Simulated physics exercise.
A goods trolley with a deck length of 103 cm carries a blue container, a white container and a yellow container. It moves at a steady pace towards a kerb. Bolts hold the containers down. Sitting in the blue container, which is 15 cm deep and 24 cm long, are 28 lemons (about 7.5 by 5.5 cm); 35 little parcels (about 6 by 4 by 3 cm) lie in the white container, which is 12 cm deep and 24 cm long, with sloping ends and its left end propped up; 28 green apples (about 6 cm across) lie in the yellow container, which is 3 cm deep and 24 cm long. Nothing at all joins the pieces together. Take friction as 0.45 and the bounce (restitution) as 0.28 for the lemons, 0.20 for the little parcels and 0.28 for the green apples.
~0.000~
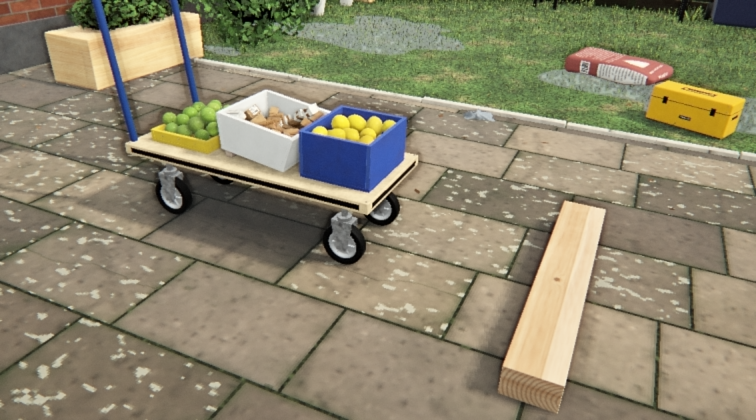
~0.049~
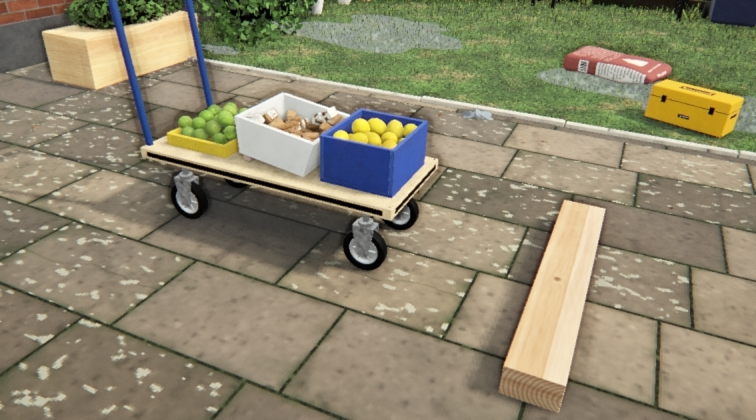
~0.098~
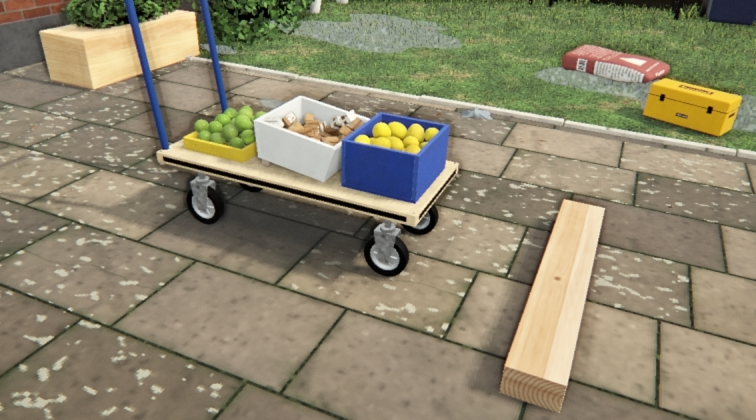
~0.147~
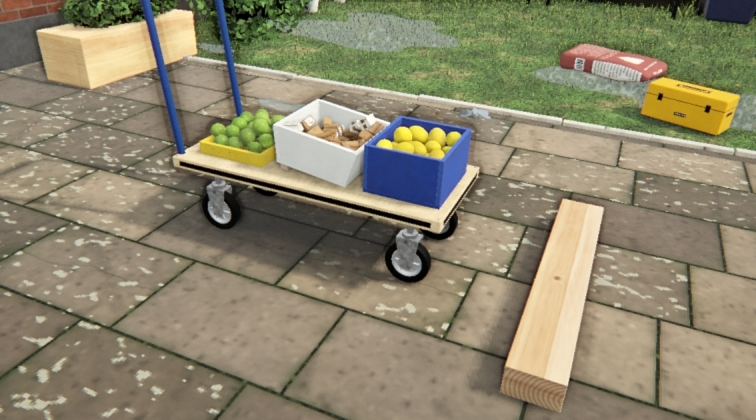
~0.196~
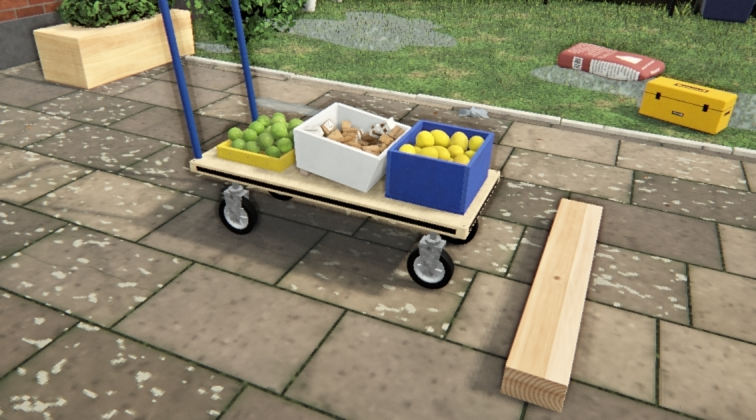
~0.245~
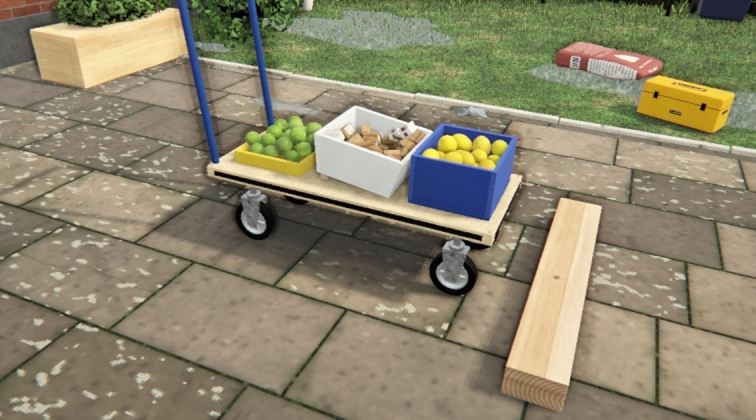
A flat wooden trolley with blue uprights stands on a paved patio beside a lawn, seen from above and at an angle. It carries green apples in a shallow yellow container at left, small brown and pale items in a white one, and lemons in a blue one at right. The trolley rolls steadily rightward towards a wooden beam while the camera shifts very slightly.
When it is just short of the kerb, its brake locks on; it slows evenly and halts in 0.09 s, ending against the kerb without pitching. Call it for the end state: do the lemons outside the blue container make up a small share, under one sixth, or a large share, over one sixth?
A small share, under one sixth.
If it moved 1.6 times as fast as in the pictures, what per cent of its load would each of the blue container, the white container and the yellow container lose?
Blue container 0, white container 0, yellow container 40 per cent.
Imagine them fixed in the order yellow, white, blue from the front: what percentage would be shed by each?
Blue container 0 %, white container 0 %, yellow container 40 %.
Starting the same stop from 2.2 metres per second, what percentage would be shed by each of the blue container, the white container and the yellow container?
In that case blue container 0, white container 0, yellow container 40 per cent.
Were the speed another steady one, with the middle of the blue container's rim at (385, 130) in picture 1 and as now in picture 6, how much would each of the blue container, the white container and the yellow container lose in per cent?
That would give blue container 0 %, white container 0 % and yellow container 20 %.
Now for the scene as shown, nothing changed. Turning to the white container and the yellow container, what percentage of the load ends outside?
For the white container it's 0 %, and for the yellow container it's 30 %.
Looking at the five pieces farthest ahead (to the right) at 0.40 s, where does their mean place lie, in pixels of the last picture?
At about (545, 178).
After 0.30 s, the brake bites.
After 0.40 s, blue container 28 in, 0 out, white container 35 in, 0 out and yellow container 27 in, 1 out.
After 0.52 s, blue container 28 in, 0 out, white container 35 in, 0 out and yellow container 23 in, 5 out.
After 0.75 s, blue container 28 in, 0 out, white container 35 in, 0 out and yellow container 20 in, 8 out.
Outcome (at 1.26 s), blue container 28 in, 0 out, white container 35 in, 0 out and yellow container 19 in, 9 out. Asked share, 0 of 28, 0 per cent.
